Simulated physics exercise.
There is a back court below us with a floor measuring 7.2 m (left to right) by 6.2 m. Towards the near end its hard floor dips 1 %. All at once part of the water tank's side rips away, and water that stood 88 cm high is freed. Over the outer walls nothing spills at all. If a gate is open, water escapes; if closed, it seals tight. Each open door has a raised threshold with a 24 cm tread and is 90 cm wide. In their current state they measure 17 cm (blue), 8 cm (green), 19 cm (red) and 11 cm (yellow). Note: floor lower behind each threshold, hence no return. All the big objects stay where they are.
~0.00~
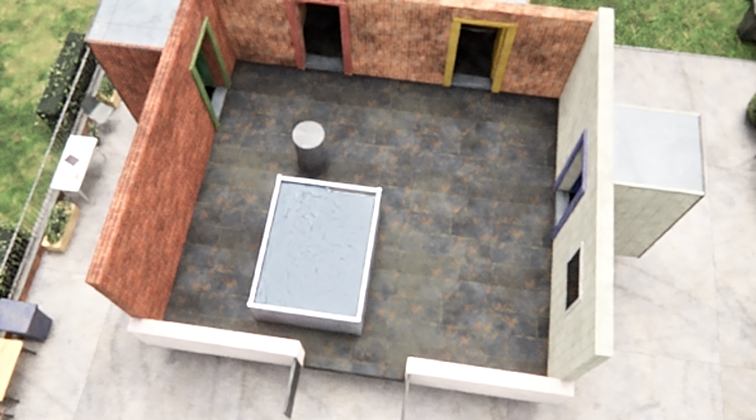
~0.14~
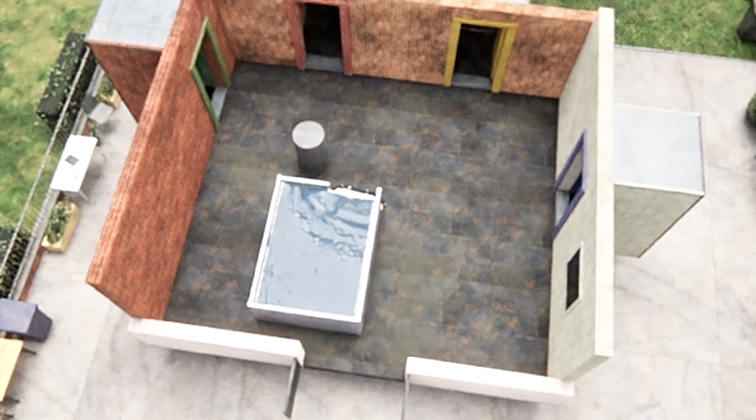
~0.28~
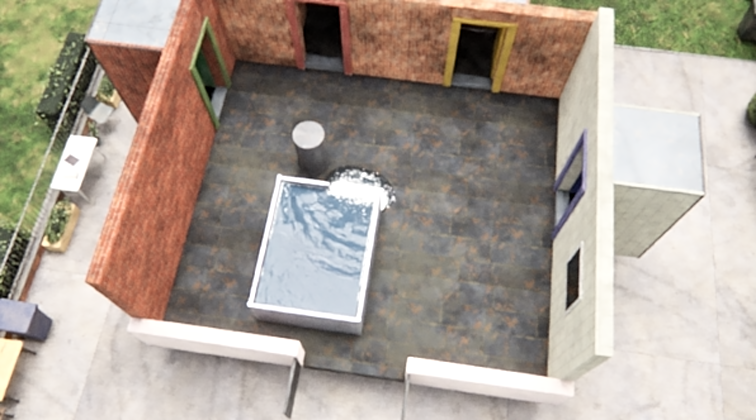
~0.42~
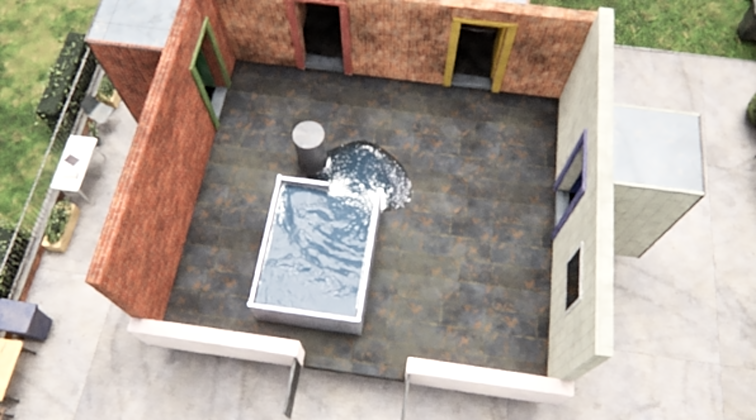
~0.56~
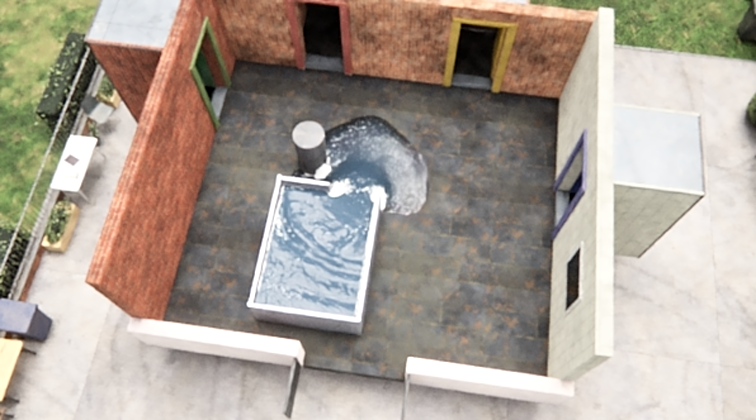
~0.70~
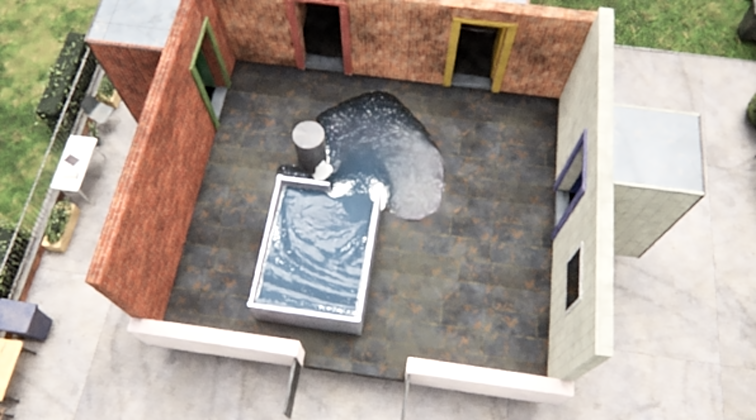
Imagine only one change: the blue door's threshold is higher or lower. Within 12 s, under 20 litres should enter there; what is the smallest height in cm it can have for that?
Around 6.5 cm.
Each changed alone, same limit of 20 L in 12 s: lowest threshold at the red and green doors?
About 24 cm at red and about 13.5 cm at green.
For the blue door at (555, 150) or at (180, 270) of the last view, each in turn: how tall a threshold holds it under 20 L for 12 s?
In turn: Roughly 18 cm, roughly 7.5 cm.
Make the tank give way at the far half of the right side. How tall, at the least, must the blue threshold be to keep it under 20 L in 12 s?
It should stand roughly 29 cm high.
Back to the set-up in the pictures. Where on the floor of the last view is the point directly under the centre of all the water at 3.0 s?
Centre of mass: About (360, 192) px.
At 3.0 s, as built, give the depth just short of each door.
Centimetres: Blue = 2, green = 13, red = 24, yellow = 17.
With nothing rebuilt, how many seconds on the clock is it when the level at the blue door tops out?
The level tops out near 6.5 seconds.
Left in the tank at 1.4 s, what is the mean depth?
About 64 cm.
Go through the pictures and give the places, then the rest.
Still water, 88 cm deep, in the water tank at (317, 247); the blue door at (568, 191) is dry, in the first frame.
Water pours out on the far side and has run 0.4 m, to a hidden place; about 12 cm deep outside, 88 cm at the back, in the second frame.
The gap is on the far side, the front 0.9 m out at (349, 169); the back of the water tank holds 88 cm, in the third frame.
The gap is on the far side, the front 1.5 m out at (359, 144); the back of the water tank holds 88 cm, in the fourth frame.
Water pours out on the far side and has run 2.1 m, to (364, 120); about 7 cm deep outside, 88 cm at the back, in the fifth frame.
The front is at (374, 95), 2.7 m from the gap on the far side; 5.7 m2 of floor is wet, 84 cm left at the back; 2.4 m in a straight line remain to the blue door at (568, 191), in the sixth frame.
After 1.4 s water covers 30 % of the floor, deepest (49 cm) near (358, 205); it has not reached the blue door.
After 3.0 s water covers 45 % of the floor, deepest (36 cm) near (551, 114); 2 cm at the blue door, 0 litres in over its 17 cm threshold.
After 12.0 s water covers 100 % of the floor, deepest (13 cm) near (246, 343); 6 cm at the blue door, 0 litres in over its 17 cm threshold.
At the blue door as built, the water arrived by 2.8 s and peaked near 10 cm at 6.4 s.
Run again over the same 12 s with other heights there, 30 litres in over 5.5 cm, 9 litres over 7.5 cm. The limit of 20 litres is kept from about 6.5 cm up.
